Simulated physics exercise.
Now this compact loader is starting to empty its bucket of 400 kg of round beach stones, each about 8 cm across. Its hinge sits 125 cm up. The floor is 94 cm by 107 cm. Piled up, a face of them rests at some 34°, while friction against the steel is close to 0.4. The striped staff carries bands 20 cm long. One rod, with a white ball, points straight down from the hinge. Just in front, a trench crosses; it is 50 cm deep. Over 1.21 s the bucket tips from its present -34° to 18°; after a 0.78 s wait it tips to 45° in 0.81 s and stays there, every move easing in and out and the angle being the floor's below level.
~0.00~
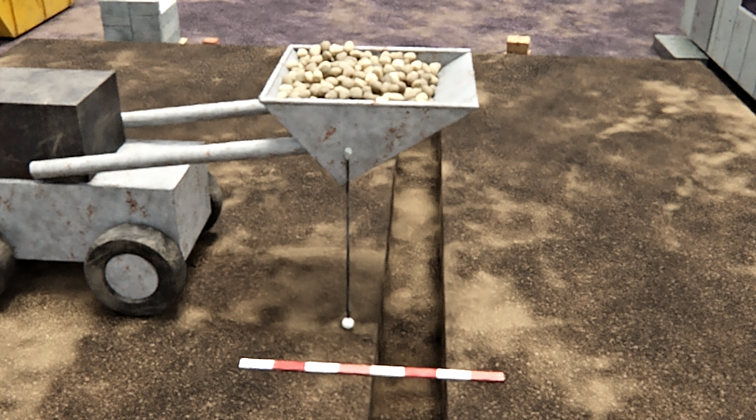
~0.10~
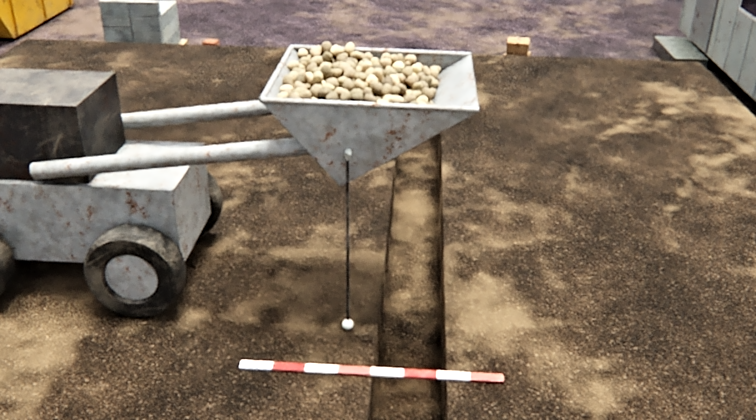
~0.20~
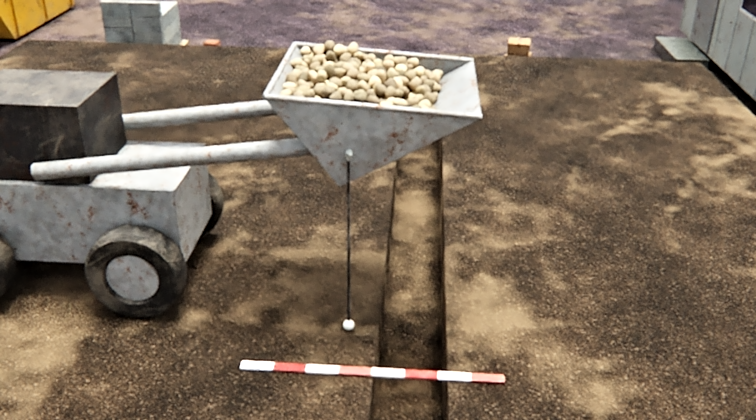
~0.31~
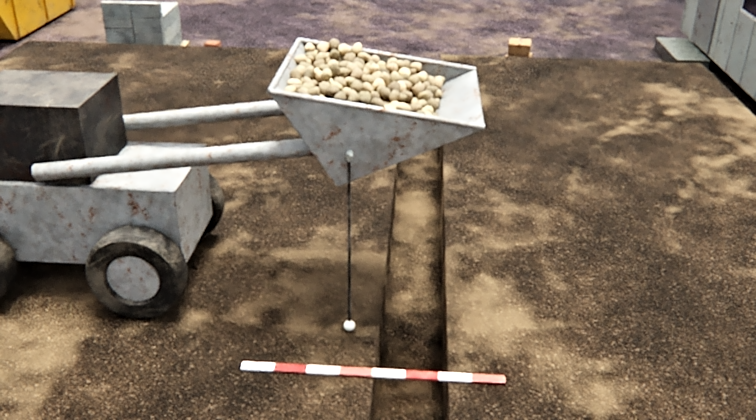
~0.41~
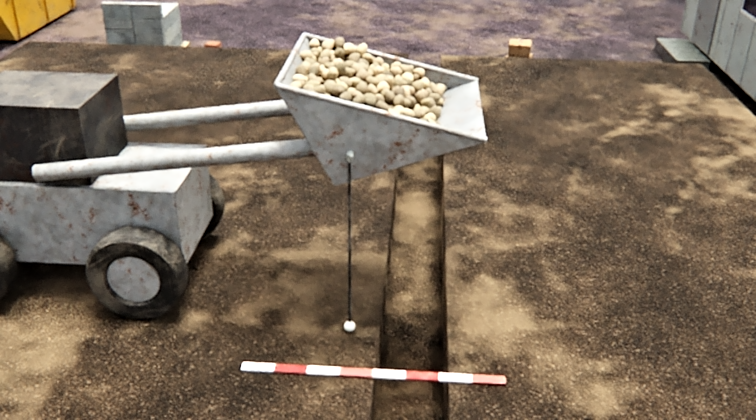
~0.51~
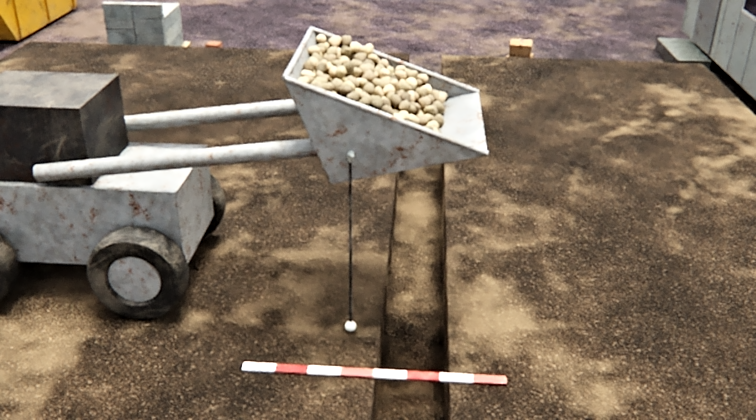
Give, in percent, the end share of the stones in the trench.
Near 10 percent.
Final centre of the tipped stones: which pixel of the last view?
I'd put it close to (515, 286).
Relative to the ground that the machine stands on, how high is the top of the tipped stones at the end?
Around 24 cm above it, I'd say.
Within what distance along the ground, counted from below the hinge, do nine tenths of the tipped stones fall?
Distance from the hinge: About 170 cm.
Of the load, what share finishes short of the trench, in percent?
0 per cent or so.
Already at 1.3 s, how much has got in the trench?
Approx. 0 % of the load.
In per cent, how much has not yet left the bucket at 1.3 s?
I'd say it's holding near 90 per cent.
After 0.9 s the floor is at 10°; 100 % in the bucket; the foremost stones are at (448, 159).
After 1.3 s the floor is at 18°; 91 % in the bucket, 9 % past the trench; the foremost stones are at (497, 201).
After 3.2 s the floor is at 45°; 0 % in the bucket, 9 % in the trench, 91 % past the trench; the foremost stones are at (719, 290).
After 5.8 s the floor is at 45°; 0 % in the bucket, 10 % in the trench, 90 % past the trench; the foremost stones are at (719, 290).
